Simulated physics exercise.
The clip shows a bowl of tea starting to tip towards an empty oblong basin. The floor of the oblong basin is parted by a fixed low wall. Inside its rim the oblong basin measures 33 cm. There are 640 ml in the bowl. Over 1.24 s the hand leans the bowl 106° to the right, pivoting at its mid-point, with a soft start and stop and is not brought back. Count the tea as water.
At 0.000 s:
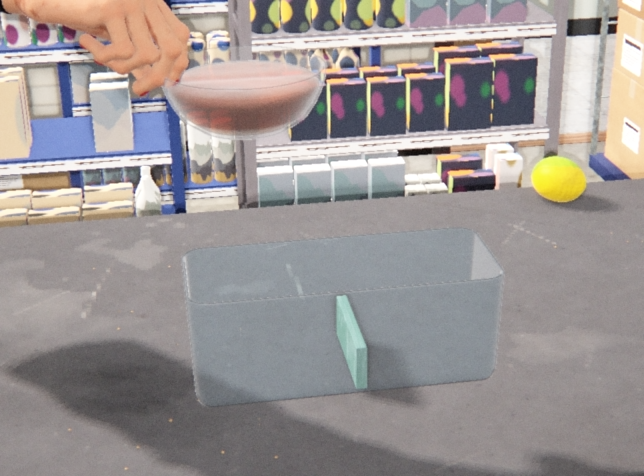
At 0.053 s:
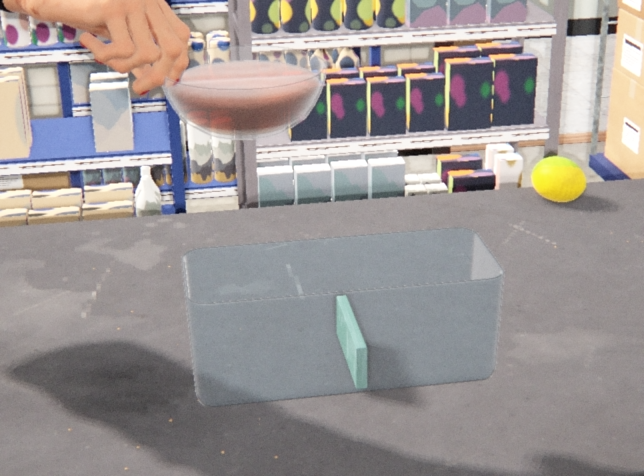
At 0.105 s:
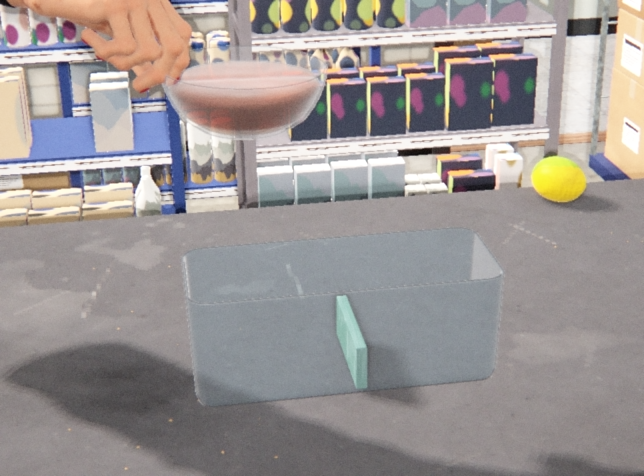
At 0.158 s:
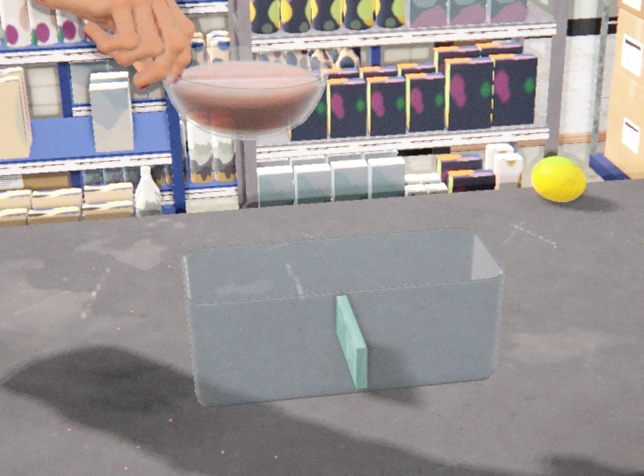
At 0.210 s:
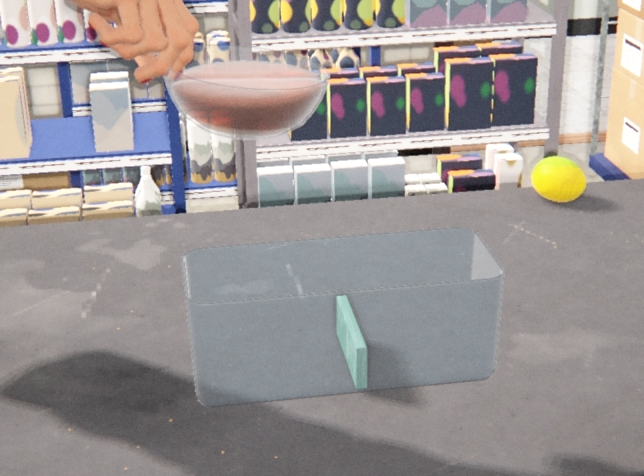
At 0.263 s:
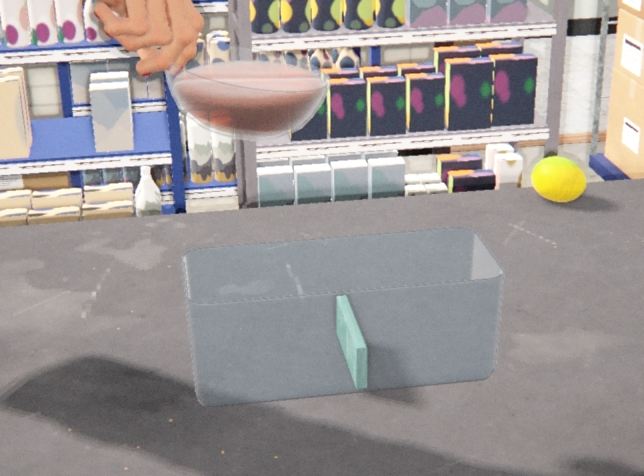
A hand held a glass bowl of reddish tea above an empty, clear oblong basin with a small divider on a grey counter, then slowly leaned the bowl slightly to the right.
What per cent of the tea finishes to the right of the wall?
About 84 per cent.
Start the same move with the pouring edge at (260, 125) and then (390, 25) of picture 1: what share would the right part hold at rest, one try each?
In turn about 10 and 80 per cent.
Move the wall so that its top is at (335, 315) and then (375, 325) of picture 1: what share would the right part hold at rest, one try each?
First 90, then 70 per cent.
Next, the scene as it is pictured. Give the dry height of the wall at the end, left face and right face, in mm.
Left about 46 mm, right about 22 mm.
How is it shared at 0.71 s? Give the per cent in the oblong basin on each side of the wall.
Left about 1, right about 20.
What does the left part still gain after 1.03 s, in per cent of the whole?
Some 5 per cent.
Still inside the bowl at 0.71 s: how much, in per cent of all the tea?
About 32 per cent.
After 0.71 s the tilt is 64° and 33 per cent is still to pour, 1 is left of the wall and 20 right of it.
After 1.03 s the tilt is 99° and 0 per cent is still to pour, 10 is left of the wall and 83 right of it.
After 1.37 s the tilt is 106° and 0 per cent is still to pour, 15 is left of the wall and 84 right of it.
After 1.74 s the tilt is 106° and 0 per cent is still to pour, 15 is left of the wall and 84 right of it.
In the end 15 per cent lies left of the wall, 84 right of it and 1 outside.
